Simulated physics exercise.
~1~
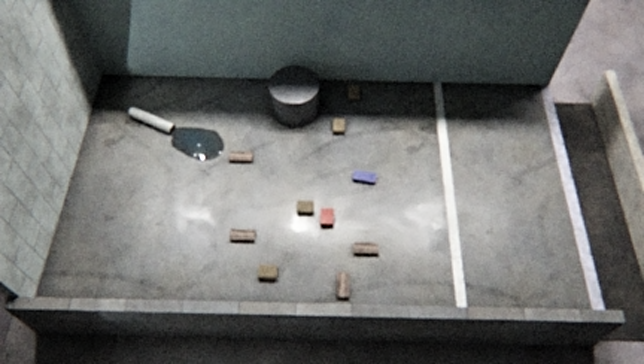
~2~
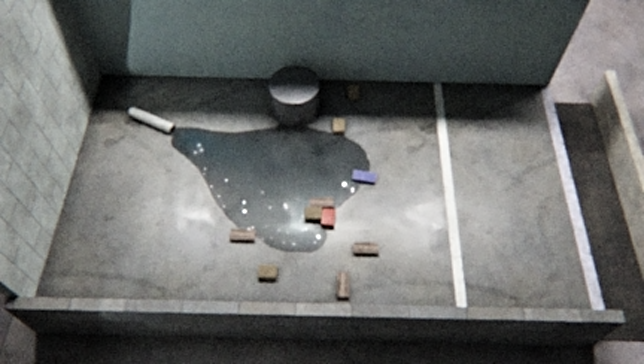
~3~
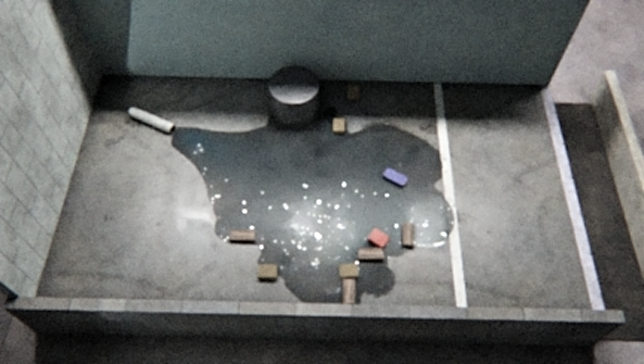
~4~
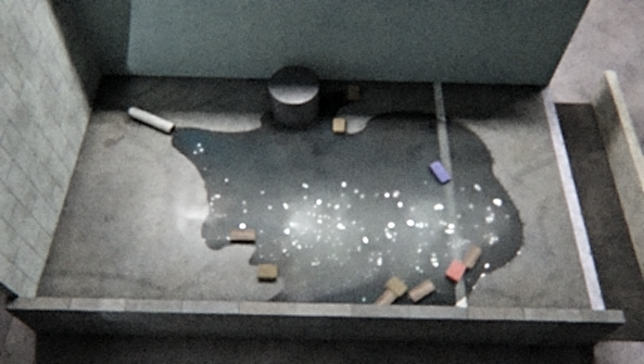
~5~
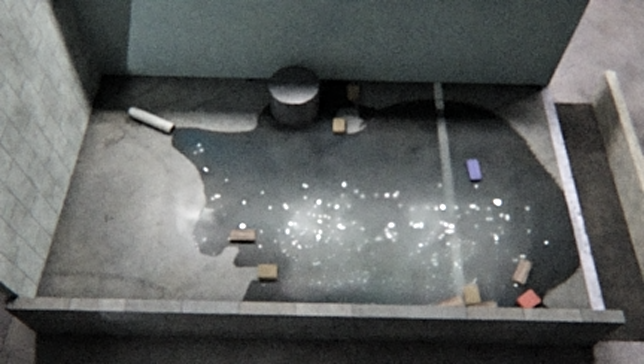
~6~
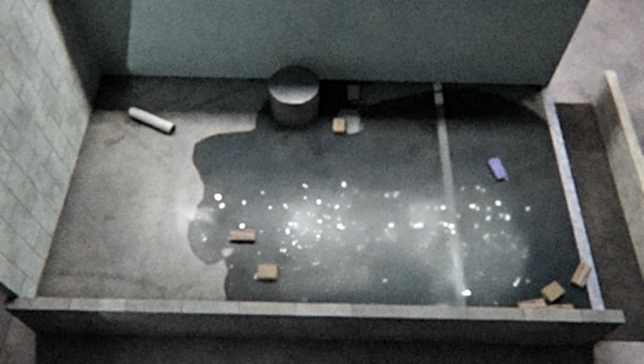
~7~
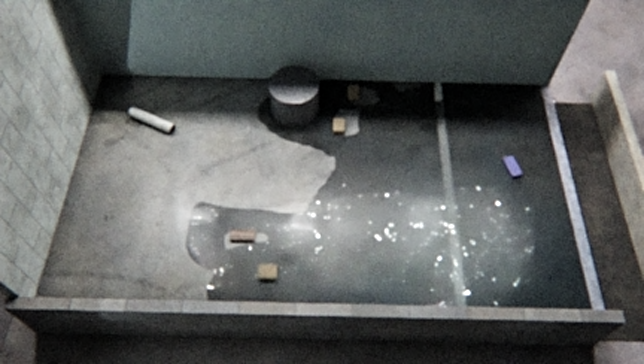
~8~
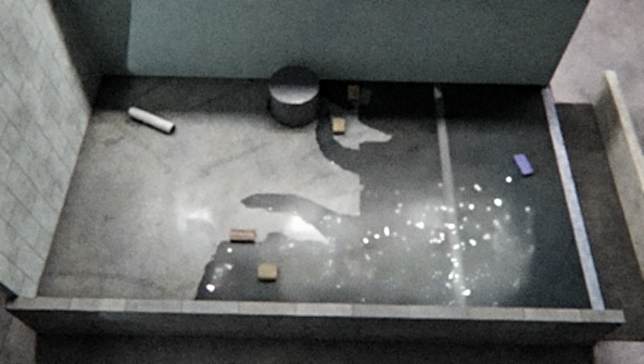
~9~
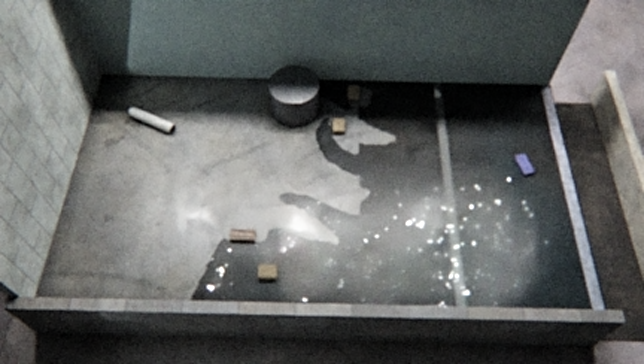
On a walled grey floor, dark water spread from a short white pipe and swept several small blocks, a red one among them, rightward past a painted line and out of sight, before it drained back, leaving the blue block resting beyond the line.
